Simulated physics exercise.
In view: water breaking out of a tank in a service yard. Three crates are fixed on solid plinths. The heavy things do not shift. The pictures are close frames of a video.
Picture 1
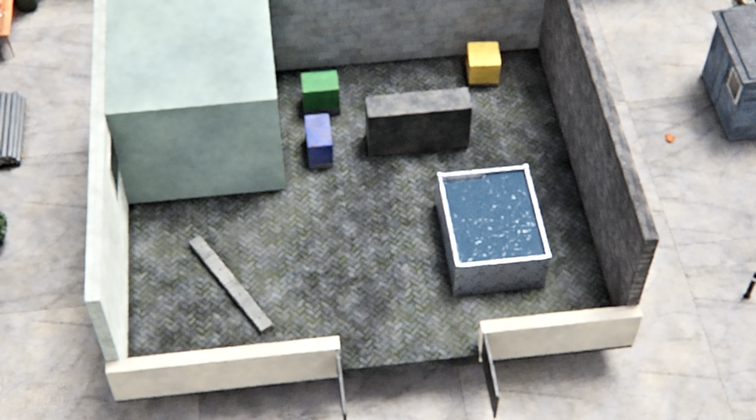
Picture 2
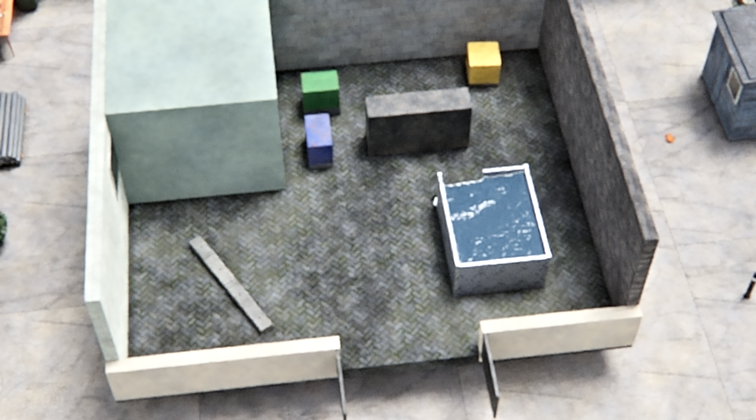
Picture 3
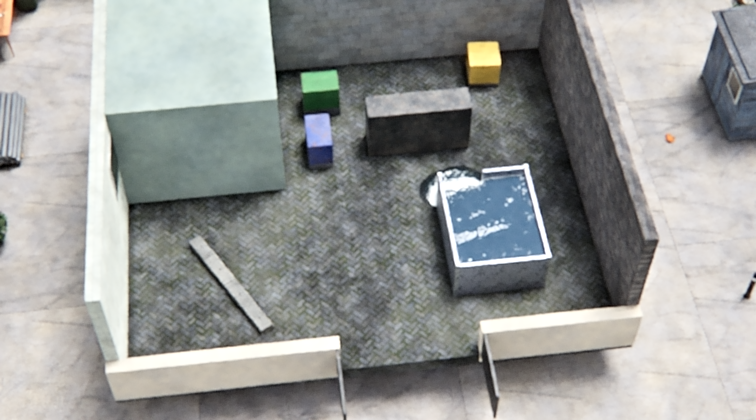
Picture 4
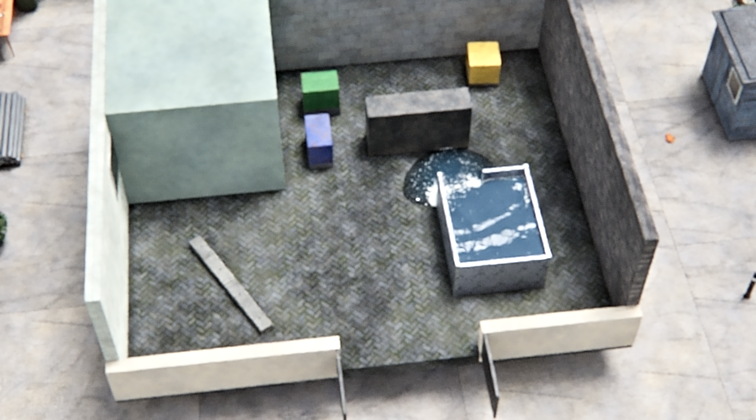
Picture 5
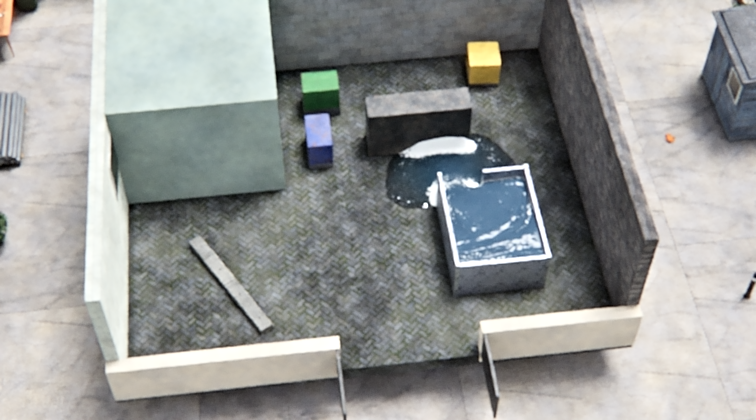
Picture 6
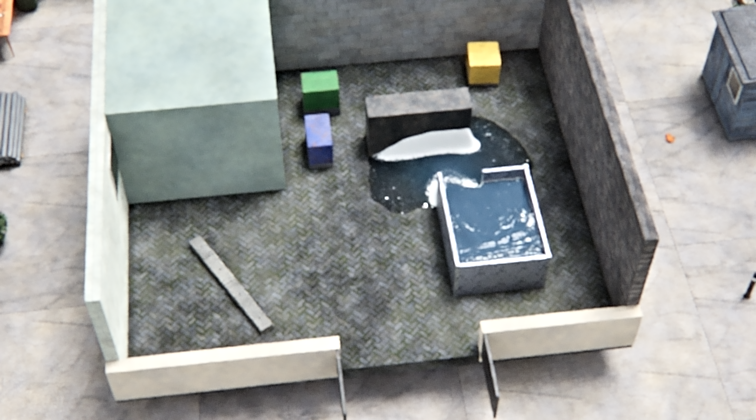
Water pours from a gap in the tank's far side and spreads across the yard floor to the dark gray block.
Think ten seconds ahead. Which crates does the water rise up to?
In the end: The blue crate gets wet; the green crate stays dry; the yellow crate gets wet.
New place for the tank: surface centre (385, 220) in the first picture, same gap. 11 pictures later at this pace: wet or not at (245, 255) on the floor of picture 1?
At that place: Awash.
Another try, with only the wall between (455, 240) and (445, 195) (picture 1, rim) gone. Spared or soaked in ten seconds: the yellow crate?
Then: The yellow one escapes it.
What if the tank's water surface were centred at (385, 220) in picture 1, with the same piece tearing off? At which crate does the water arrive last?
That is the yellow one.
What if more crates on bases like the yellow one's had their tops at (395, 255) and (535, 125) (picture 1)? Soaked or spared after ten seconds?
One after the other: Remains dry, takes water.
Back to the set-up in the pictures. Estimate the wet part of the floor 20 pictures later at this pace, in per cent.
Some 55 per cent.
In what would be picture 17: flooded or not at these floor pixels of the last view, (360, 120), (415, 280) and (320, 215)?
As listed: Wet, free of water, under water.
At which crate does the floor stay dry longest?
I say the crate marked green.
A moment on, water covers 15 % of the floor; the blue crate water round its plinth, the green crate not reached, the yellow crate water round its plinth.
Next, water covers 30 % of the floor; the blue crate water round its plinth, the green crate water round its plinth, the yellow crate water round its plinth.
Then, water covers 55 % of the floor; the blue crate water round its plinth, the green crate water round its plinth, the yellow crate water round its plinth.
Later, water covers 80 % of the floor; the blue crate water round its plinth, the green crate water round its plinth, the yellow crate water round its plinth.
In the end, water covers 95 % of the floor; the blue crate was topped, the green crate stayed above the water, the yellow crate was topped.
